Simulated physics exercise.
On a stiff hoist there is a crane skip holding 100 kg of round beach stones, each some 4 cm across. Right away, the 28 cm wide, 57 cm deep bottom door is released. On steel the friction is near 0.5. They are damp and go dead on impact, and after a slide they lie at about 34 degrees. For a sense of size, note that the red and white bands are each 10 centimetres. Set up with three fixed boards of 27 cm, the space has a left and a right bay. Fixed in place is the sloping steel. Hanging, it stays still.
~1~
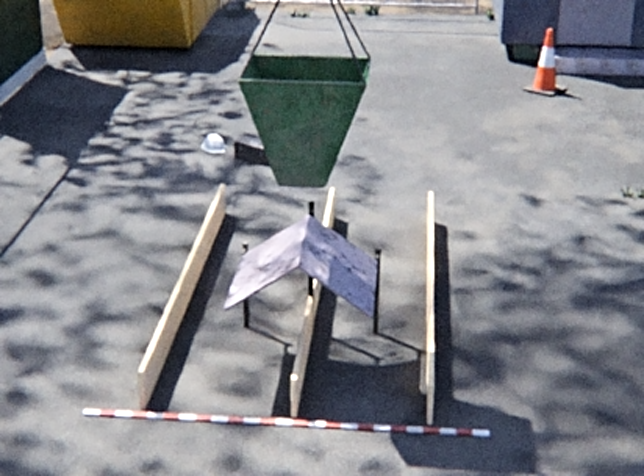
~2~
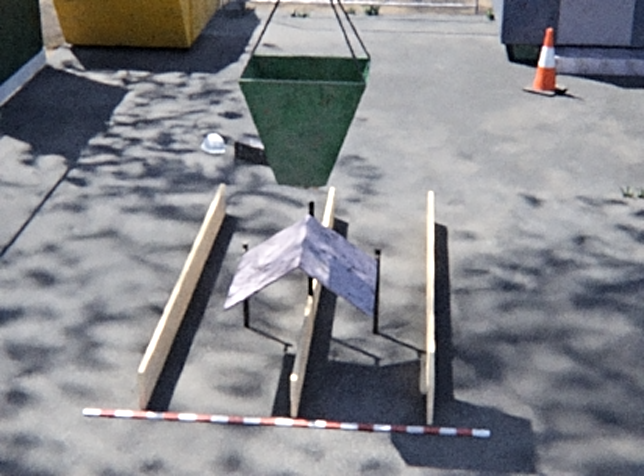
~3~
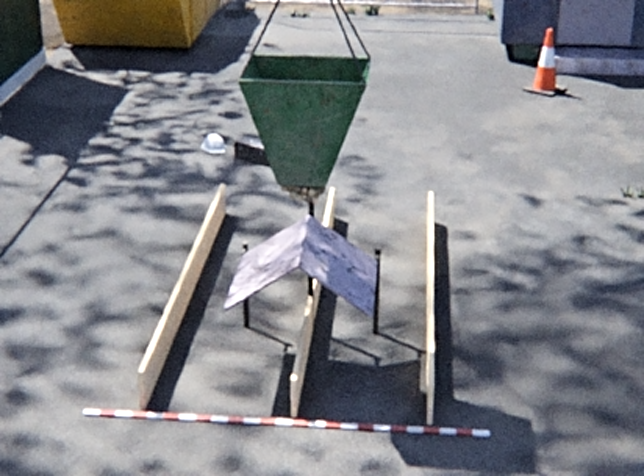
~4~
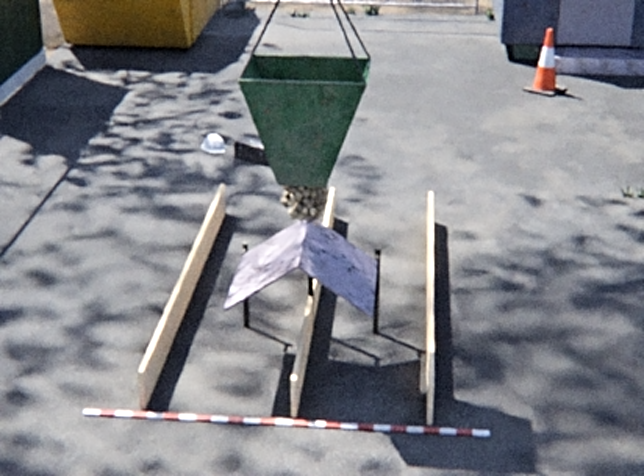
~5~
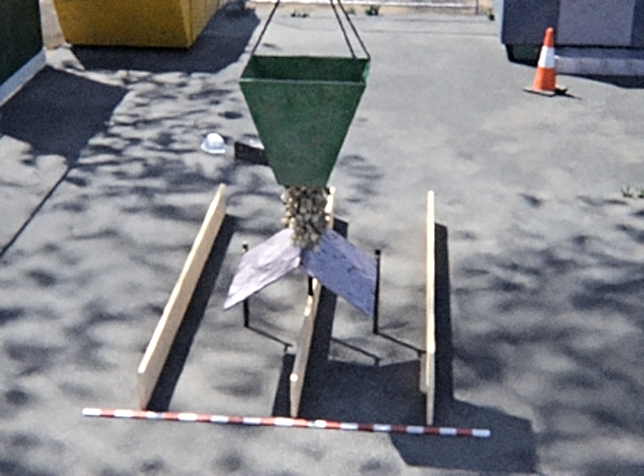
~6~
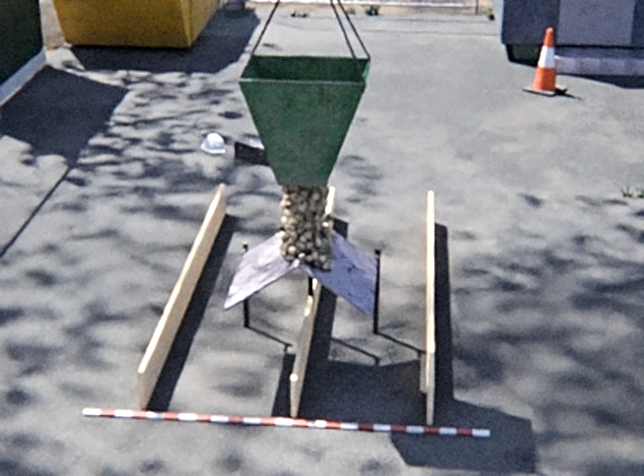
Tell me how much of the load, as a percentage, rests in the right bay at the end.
Some 45 percent of it.
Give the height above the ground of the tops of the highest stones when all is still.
Height at rest: Around 16 cm.
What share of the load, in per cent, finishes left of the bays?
I'd say close to 0 per cent of the load ends there.
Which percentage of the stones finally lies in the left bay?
Near 40 in a hundred.
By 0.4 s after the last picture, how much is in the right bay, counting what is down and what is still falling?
By then I'd say close to 25 per cent.
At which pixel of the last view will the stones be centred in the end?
Centre position approx (387, 366).
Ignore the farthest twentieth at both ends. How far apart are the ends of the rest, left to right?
The stretch runs about 240 cm.
Then, 0.4 s after the last picture, 0 % in the crane skip, 58 % on the steel, 17 % falling or lying in the left bay, 24 % falling or lying in the right bay, 1 % falling or lying right of the bays; the stones farthest right are at (444, 339).
Then, 0.8 s after the last picture, 0 % in the crane skip, 3 % on the steel, 1 % falling or lying left of the bays, 40 % falling or lying in the left bay, 44 % falling or lying in the right bay, 12 % falling or lying right of the bays; the stones farthest right are at (546, 379).
Then, 1.4 s after the last picture, 0 % in the crane skip, 1 % falling or lying left of the bays, 42 % falling or lying in the left bay, 45 % falling or lying in the right bay, 12 % falling or lying right of the bays; the stones farthest right are at (632, 401).
Then, 2.3 s after the last picture, 0 % in the crane skip, 1 % falling or lying left of the bays, 42 % falling or lying in the left bay, 45 % falling or lying in the right bay, 12 % falling or lying right of the bays; the stones farthest right are at (640, 398).
Then, 4.2 s after the last picture, 0 % in the crane skip, 1 % left of the bays, 42 % in the left bay, 45 % in the right bay, 12 % right of the bays; the stones farthest right are at (640, 398).
